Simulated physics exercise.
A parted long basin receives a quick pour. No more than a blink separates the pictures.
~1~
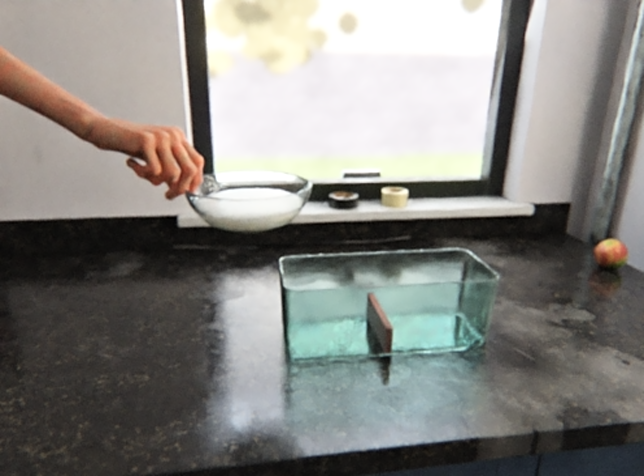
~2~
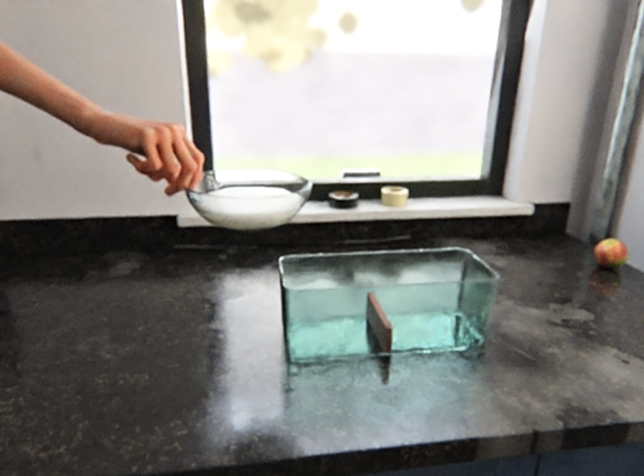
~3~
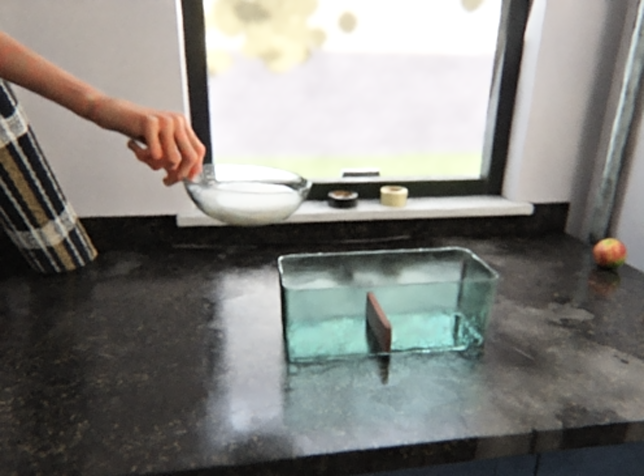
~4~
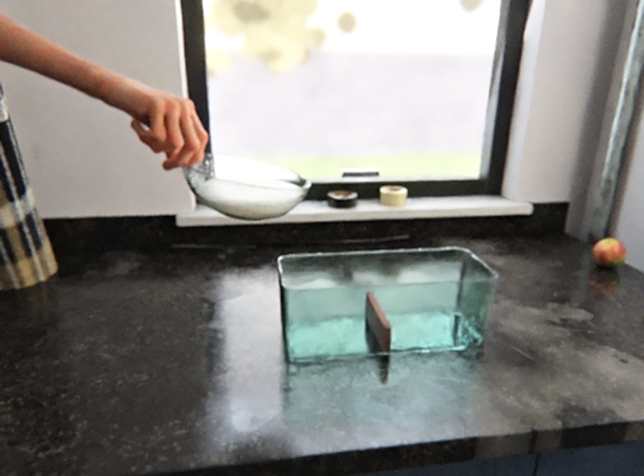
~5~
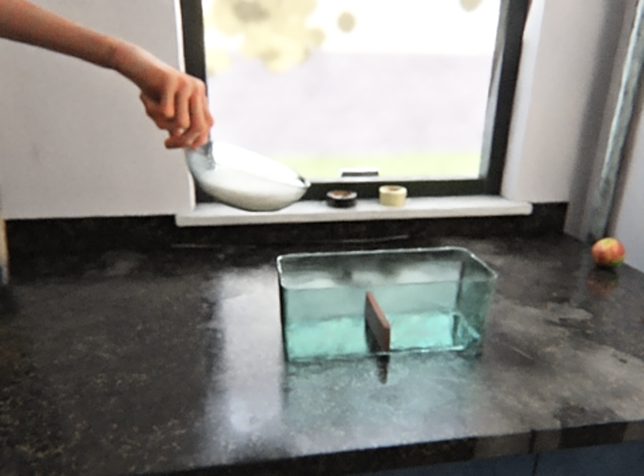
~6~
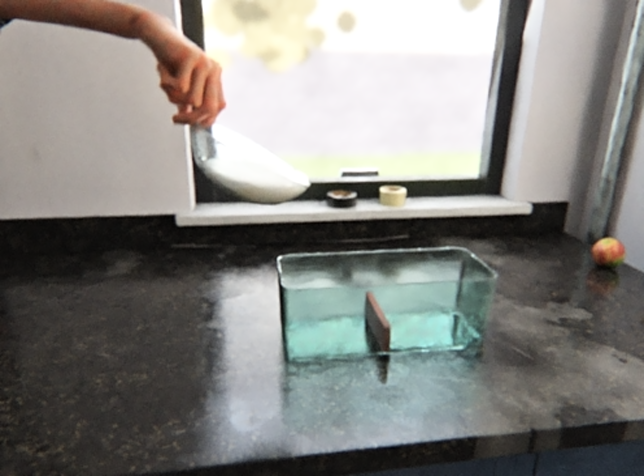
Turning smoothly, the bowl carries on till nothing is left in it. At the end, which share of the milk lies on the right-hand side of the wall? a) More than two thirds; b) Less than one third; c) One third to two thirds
c.
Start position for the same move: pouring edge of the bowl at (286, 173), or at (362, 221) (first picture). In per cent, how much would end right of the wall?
You'd see around 10 per cent, and then around 85 per cent.
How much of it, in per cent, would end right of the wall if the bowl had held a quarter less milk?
Roughly 45 percent.
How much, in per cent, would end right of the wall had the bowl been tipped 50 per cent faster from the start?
Close to 60 per cent.
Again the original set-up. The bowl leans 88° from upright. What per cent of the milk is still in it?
Remaining fraction: Approx. 10 %.
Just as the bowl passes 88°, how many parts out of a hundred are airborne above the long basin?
Estimate: Some 70 per cent.
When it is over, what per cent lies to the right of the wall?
Around 55 %.
A moment on, the tilt is 88° and 11 per cent is still to pour, 18 is left of the wall and 0 right of it.
Next, the tilt is 106° and 0 per cent is still to pour, 37 is left of the wall and 60 right of it.
Then the tilt is 106° and 0 per cent is still to pour, 42 is left of the wall and 56 right of it.
Later the tilt is 106° and 0 per cent is still to pour, 42 is left of the wall and 56 right of it.
In the end 42 per cent lies left of the wall, 56 right of it and 2 outside.
